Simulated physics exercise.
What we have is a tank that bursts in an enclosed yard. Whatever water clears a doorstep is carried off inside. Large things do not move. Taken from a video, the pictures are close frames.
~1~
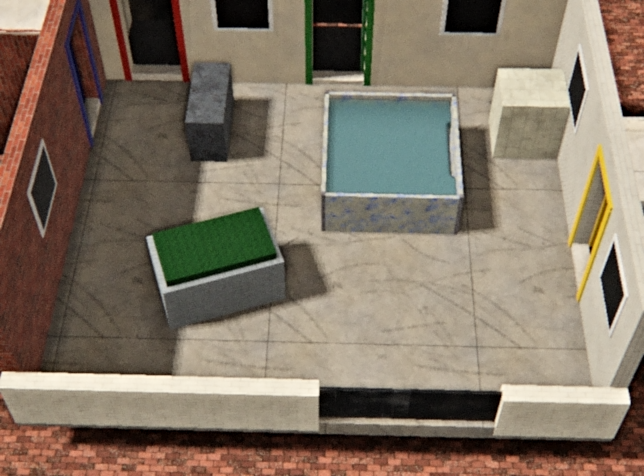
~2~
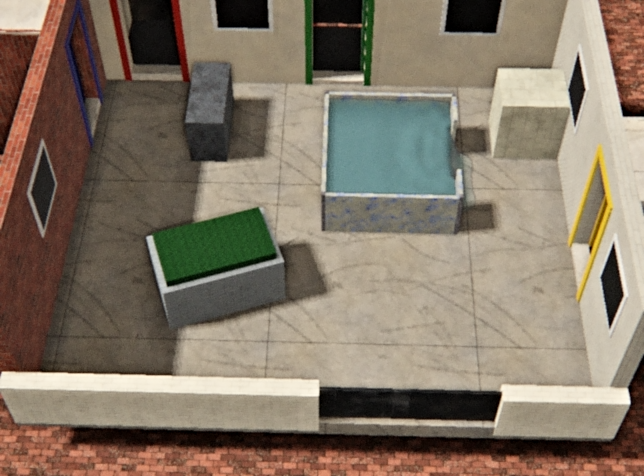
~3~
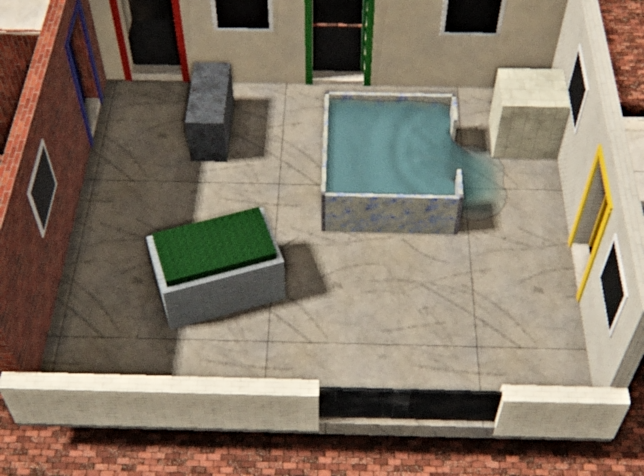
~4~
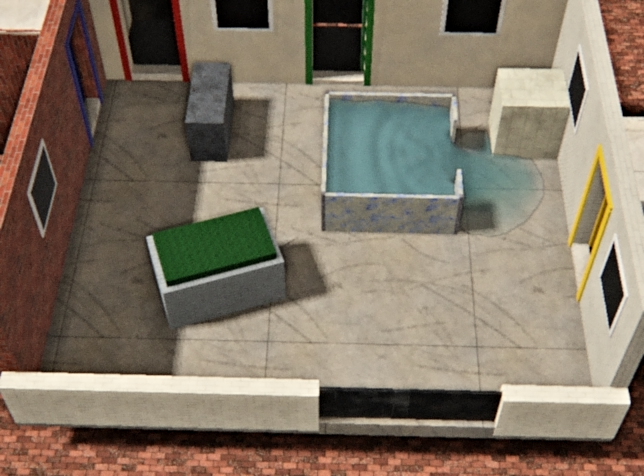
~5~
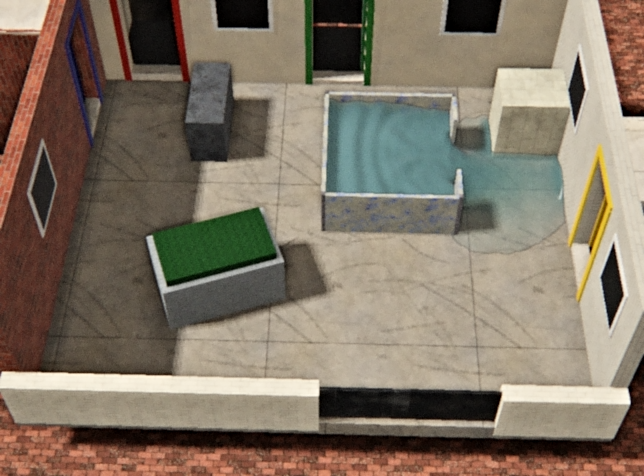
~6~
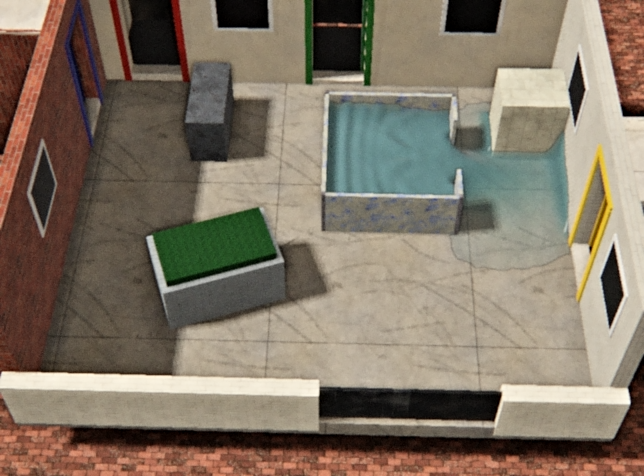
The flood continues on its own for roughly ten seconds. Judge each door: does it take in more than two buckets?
My call: The blue door keeps it to two or fewer, the red door keeps it to two or fewer, the green door keeps it to two or fewer, the yellow door takes in more.
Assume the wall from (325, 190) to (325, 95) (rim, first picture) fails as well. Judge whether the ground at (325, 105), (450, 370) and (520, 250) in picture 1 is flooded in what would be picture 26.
The first spot is soaked, the second spared and the third spared.
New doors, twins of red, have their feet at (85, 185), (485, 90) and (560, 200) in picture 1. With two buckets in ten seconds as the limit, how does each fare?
In the listed order: Stays within it, stays within it, tops the limit.
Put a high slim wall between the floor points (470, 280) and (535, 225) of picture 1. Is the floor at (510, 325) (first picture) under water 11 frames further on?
I'd say it ends up swamped.
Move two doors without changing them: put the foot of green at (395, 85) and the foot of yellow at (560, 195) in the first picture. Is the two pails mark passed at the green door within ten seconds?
In short: The green door keeps below it.
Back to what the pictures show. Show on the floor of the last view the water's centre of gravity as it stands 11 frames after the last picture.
About (441, 198).
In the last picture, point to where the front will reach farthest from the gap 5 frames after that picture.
I'd say around (574, 346).
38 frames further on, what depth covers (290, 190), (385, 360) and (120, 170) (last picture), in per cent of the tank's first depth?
I'd put them at close to 0 per cent, then 14 per cent, then 0 per cent.
A moment on, water covers 15 % of the floor; the blue door not reached, the red door not reached, the green door not reached, the yellow door under two buckets in.
Next, water covers 25 % of the floor; the blue door not reached, the red door not reached, the green door wet at the sill, nothing in, the yellow door over two buckets in.
Then, water covers 45 % of the floor; the blue door not reached, the red door not reached, the green door wet at the sill, nothing in, the yellow door over two buckets in.
Later, water covers 70 % of the floor; the blue door not reached, the red door wet at the sill, nothing in, the green door wet at the sill, nothing in, the yellow door over two buckets in.
In the end, water covers 100 % of the floor; the blue door wet at the sill, nothing in, the red door wet at the sill, nothing in, the green door wet at the sill, nothing in, the yellow door over two buckets in.
